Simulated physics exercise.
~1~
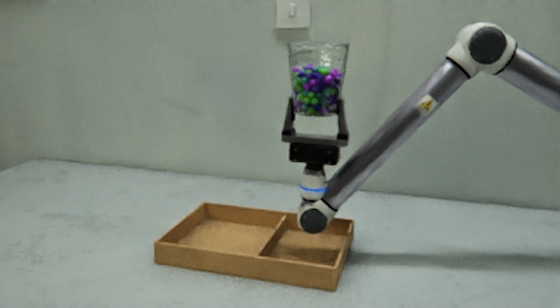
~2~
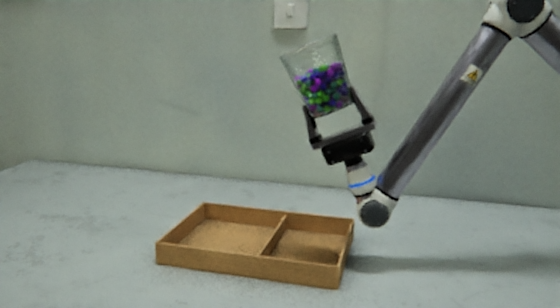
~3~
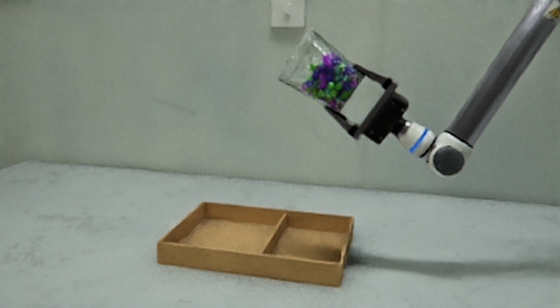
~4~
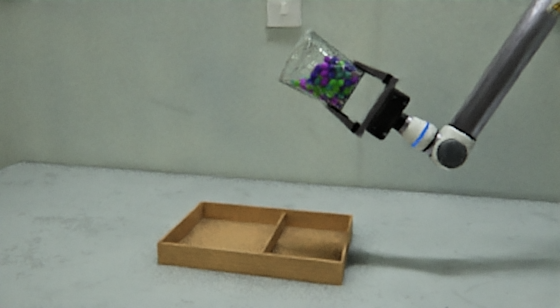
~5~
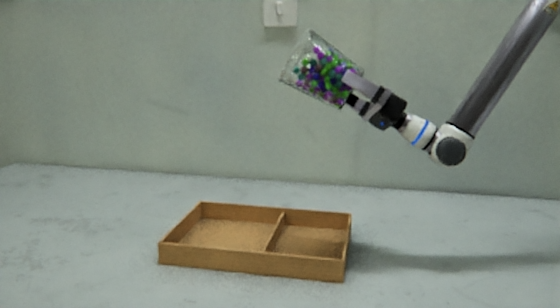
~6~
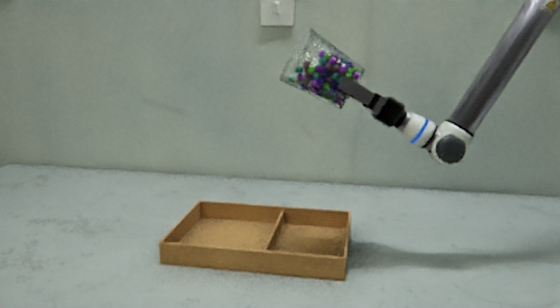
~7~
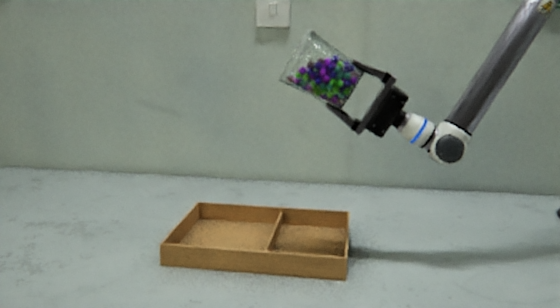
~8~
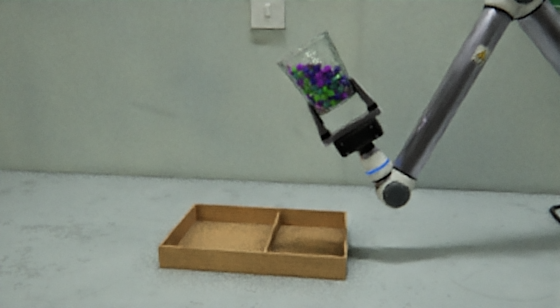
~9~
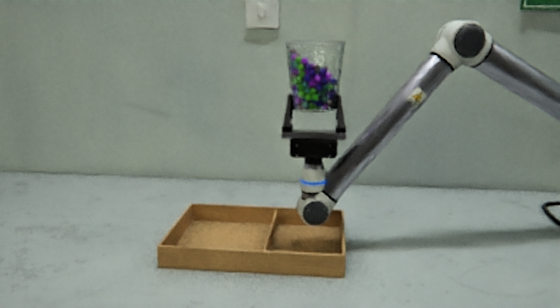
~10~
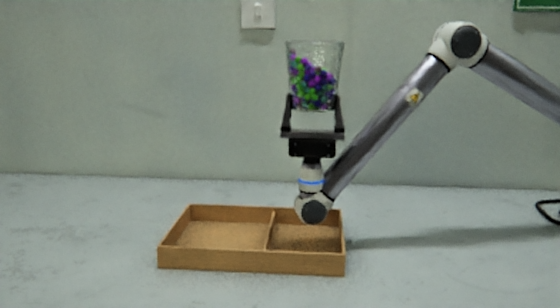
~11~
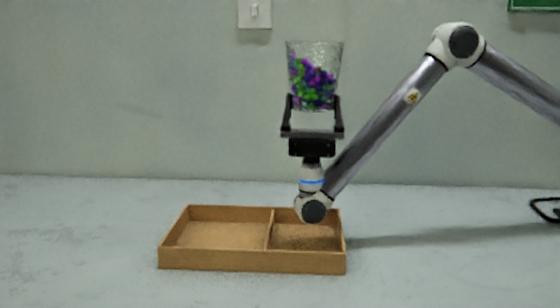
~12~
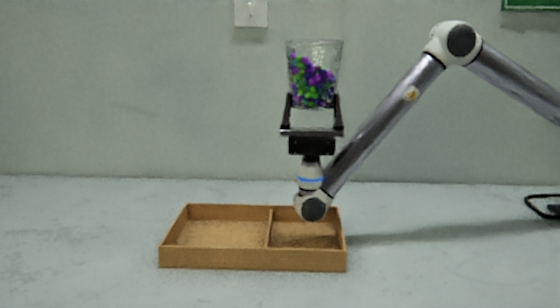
On a pale grey table against a plain wall, a robot arm holds a clear beaker of purple, green and blue sweets above a divided tray, tips it leftward, twists it while tilted, then returns it upright with the sweets still inside and the tray empty.
